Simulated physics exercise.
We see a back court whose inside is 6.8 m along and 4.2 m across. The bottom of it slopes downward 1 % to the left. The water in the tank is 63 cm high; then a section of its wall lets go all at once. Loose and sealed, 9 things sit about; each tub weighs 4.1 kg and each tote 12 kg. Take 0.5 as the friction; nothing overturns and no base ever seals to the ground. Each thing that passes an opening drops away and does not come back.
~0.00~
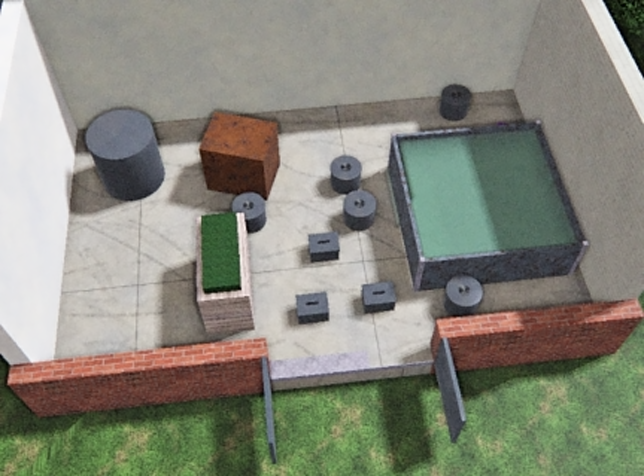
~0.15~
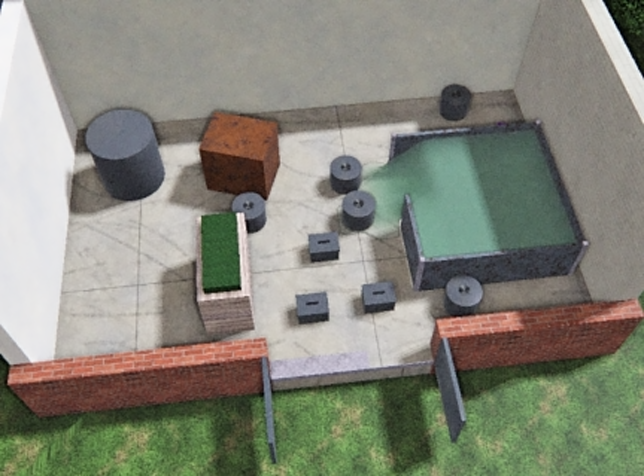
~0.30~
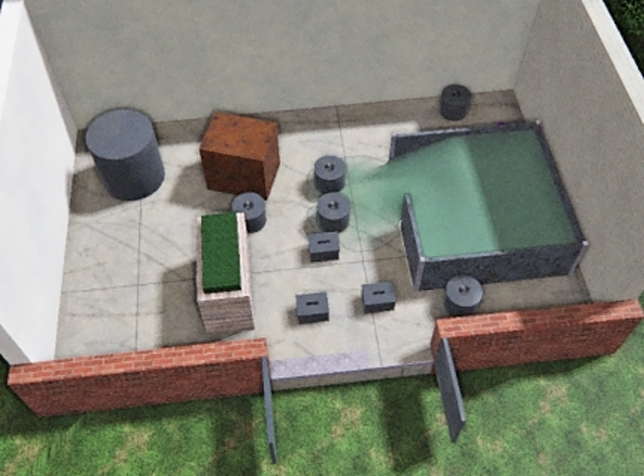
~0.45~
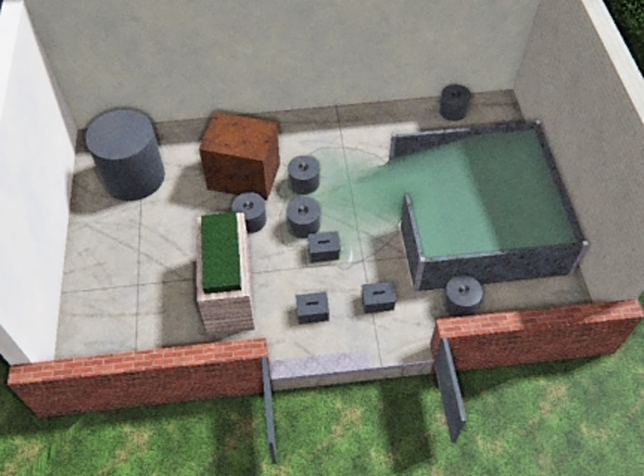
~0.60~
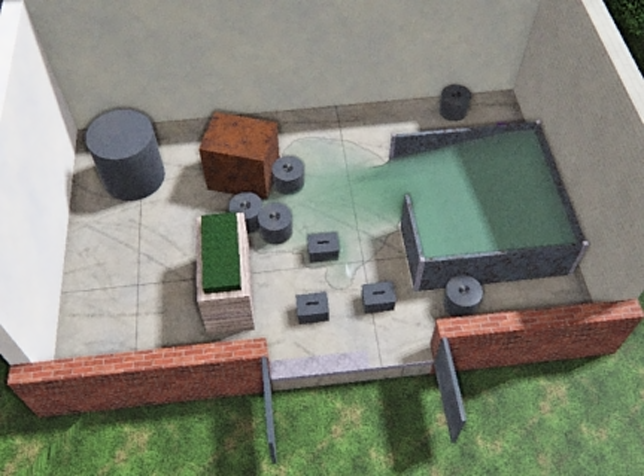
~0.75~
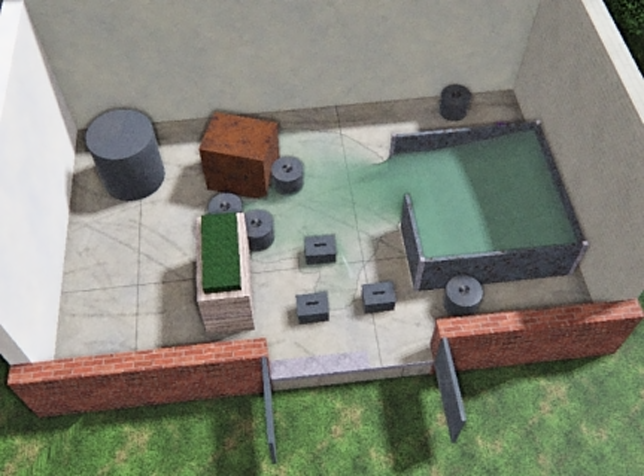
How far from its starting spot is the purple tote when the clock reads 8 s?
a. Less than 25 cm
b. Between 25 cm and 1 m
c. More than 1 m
Answer: A.
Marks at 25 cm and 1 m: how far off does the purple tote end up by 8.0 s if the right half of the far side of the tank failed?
So the purple tote winds up far off.
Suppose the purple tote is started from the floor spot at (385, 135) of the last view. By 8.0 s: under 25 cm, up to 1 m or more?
It hardly budges.
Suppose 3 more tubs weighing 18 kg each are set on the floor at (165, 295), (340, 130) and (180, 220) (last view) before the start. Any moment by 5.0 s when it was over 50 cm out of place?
First inside the limit, then inside the limit, then outside the limit.
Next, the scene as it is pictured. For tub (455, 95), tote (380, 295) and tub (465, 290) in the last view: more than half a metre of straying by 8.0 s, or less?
Well, going one by one, it's too far, not that far and not that far.
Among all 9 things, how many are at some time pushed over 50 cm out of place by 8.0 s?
I make it 5.
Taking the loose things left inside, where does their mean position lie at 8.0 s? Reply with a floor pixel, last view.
The centre is close to (342, 260).
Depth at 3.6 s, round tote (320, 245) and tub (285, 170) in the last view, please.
Around 5 cm and 9 cm.
After 1.6 s the purple tote is near (510, 132), 0.0 m from its start, aground; 0 of 9 are out; 2 afloat.
After 3.6 s the purple tote is near (510, 132), 0.0 m from its start, aground; 0 of 9 are out; 3 afloat.
After 5.6 s the purple tote is near (510, 132), 0.0 m from its start, aground; 0 of 9 are out; 4 afloat.
After 8.0 s the purple tote is near (510, 132), 0.0 m from its start, aground; 0 of 9 are out; 4 afloat.
